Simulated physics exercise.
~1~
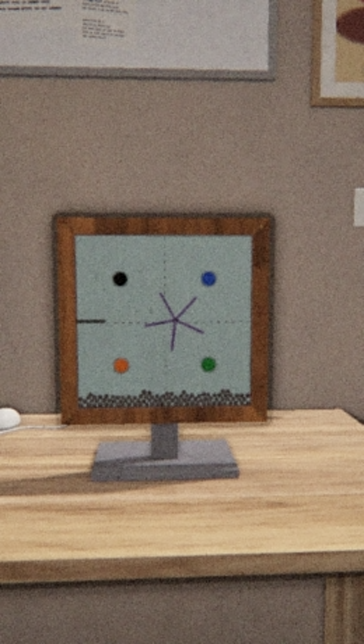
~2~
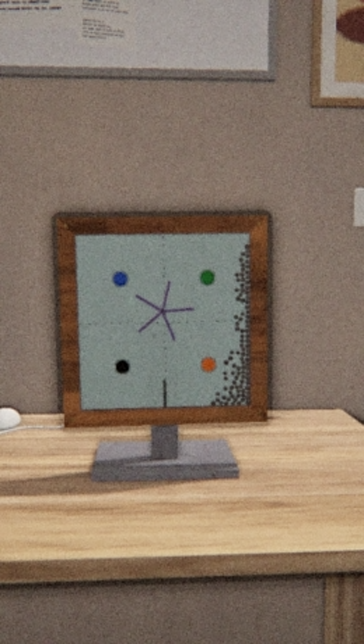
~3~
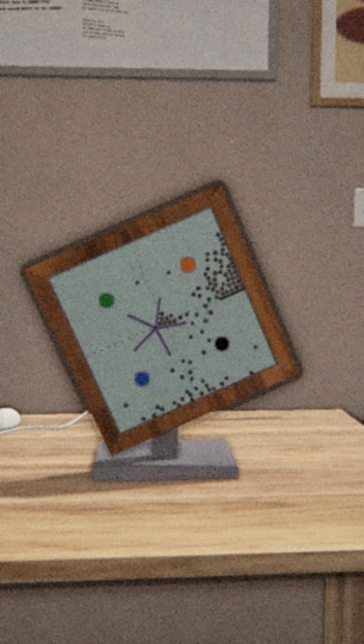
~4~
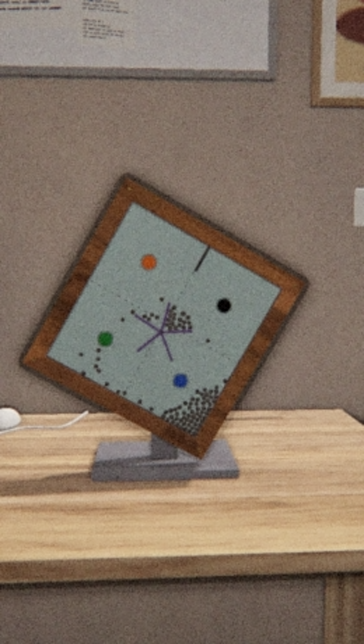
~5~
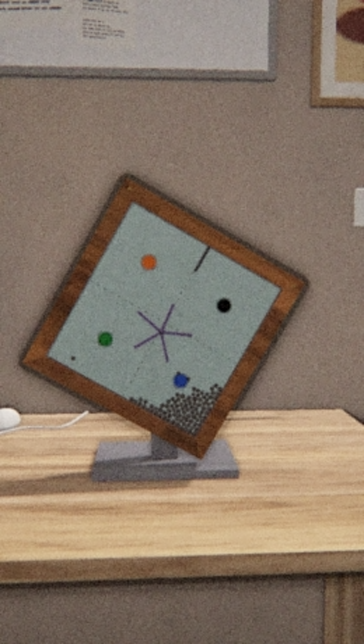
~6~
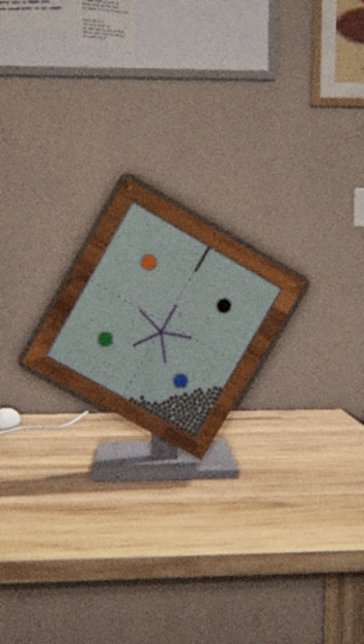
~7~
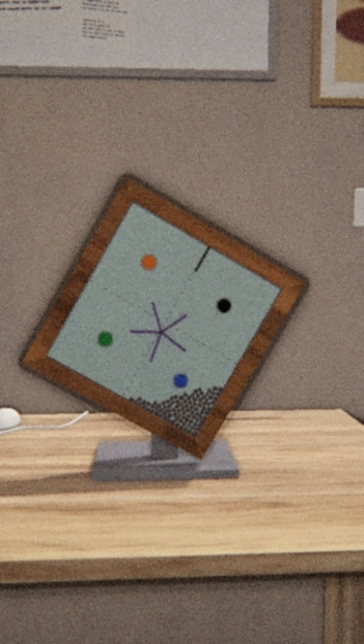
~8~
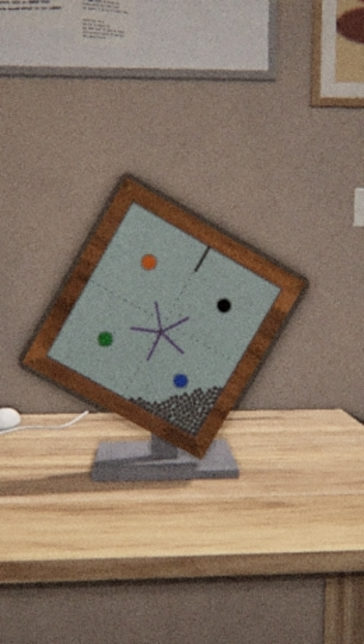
A wood-framed square case with four coloured dots turns anticlockwise on its grey stand, carrying small dark beads up its right side until they spill down past a purple star-shaped piece, and it stops tilted, the beads settled in the lowest corner beneath the blue dot.
